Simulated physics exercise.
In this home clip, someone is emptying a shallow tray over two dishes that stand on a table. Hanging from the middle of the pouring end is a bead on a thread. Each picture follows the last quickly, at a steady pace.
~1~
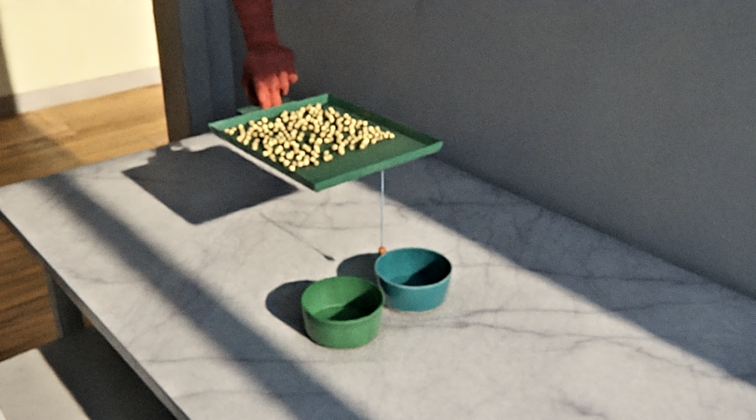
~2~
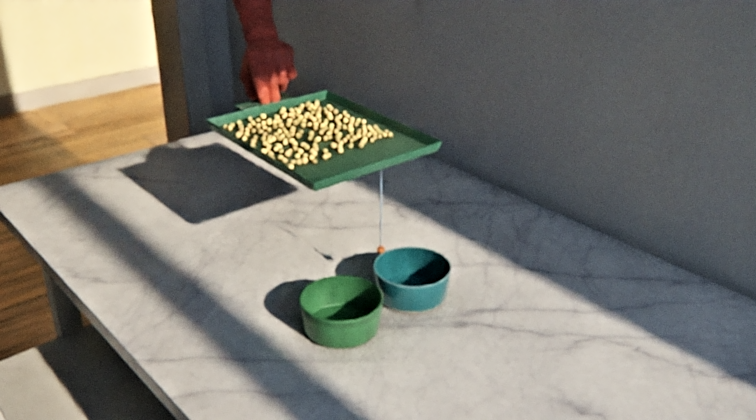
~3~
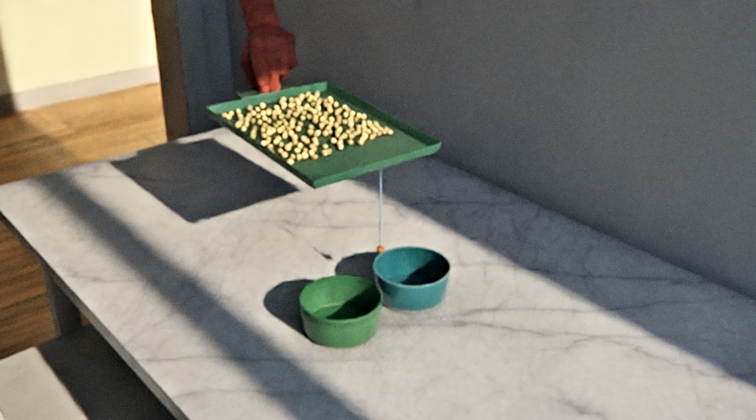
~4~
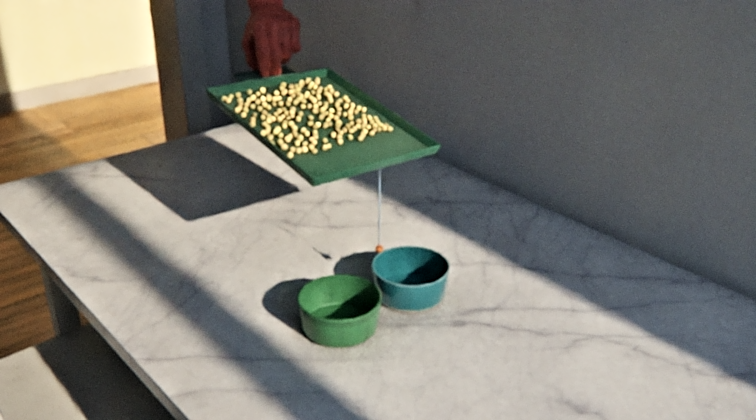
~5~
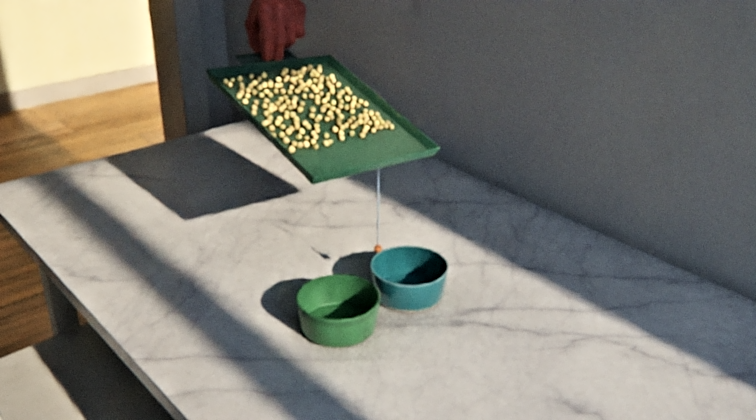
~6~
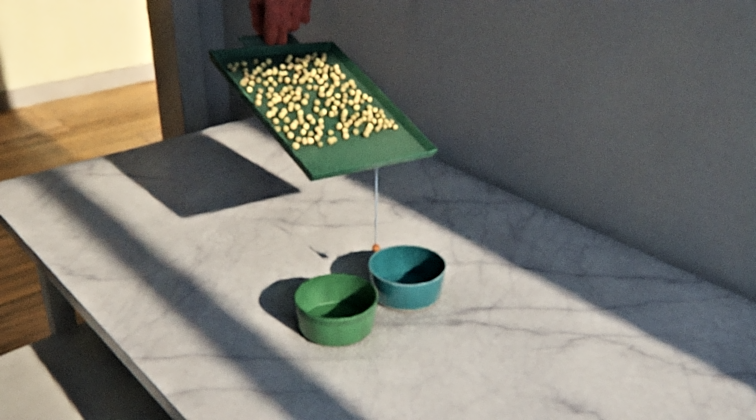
A hand raises the back of a green tray of soya beans above two dishes.
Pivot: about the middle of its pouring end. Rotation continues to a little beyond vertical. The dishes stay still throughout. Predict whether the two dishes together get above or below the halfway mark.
Below.
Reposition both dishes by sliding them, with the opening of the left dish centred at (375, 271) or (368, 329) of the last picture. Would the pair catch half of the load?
A majority, then a minority.
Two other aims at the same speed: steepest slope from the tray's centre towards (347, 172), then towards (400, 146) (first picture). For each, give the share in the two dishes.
I'd expect around 90 in a hundred first and around 0 in a hundred second.
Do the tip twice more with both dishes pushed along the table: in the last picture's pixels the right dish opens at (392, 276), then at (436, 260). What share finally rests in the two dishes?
You'd get 20 in a hundred the first time and 70 in a hundred the second.
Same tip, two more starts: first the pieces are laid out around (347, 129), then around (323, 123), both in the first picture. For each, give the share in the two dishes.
Near 30 per cent and near 20 per cent.
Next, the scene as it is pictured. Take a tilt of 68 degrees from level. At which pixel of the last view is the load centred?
The load is centred about (420, 171).
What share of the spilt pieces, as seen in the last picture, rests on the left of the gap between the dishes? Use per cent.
Roughly 0 in a hundred.
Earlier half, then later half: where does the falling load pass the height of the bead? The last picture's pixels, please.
The opening part goes through (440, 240); what follows goes through (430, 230).
Soon after the last picture, tray tipped steeply; about half on the tray; a small part in the right dish; a small part outside both; about half in the air.
A little later, tray tipped past a quarter turn; a stray few on the tray; about a third in the right dish; about half outside both; a small part in the air.
Later still, tray tipped past a quarter turn; about a third in the right dish; about two thirds outside both.
At rest, tray tipped past a quarter turn; none in the left dish; about a third in the right dish; about two thirds outside both.
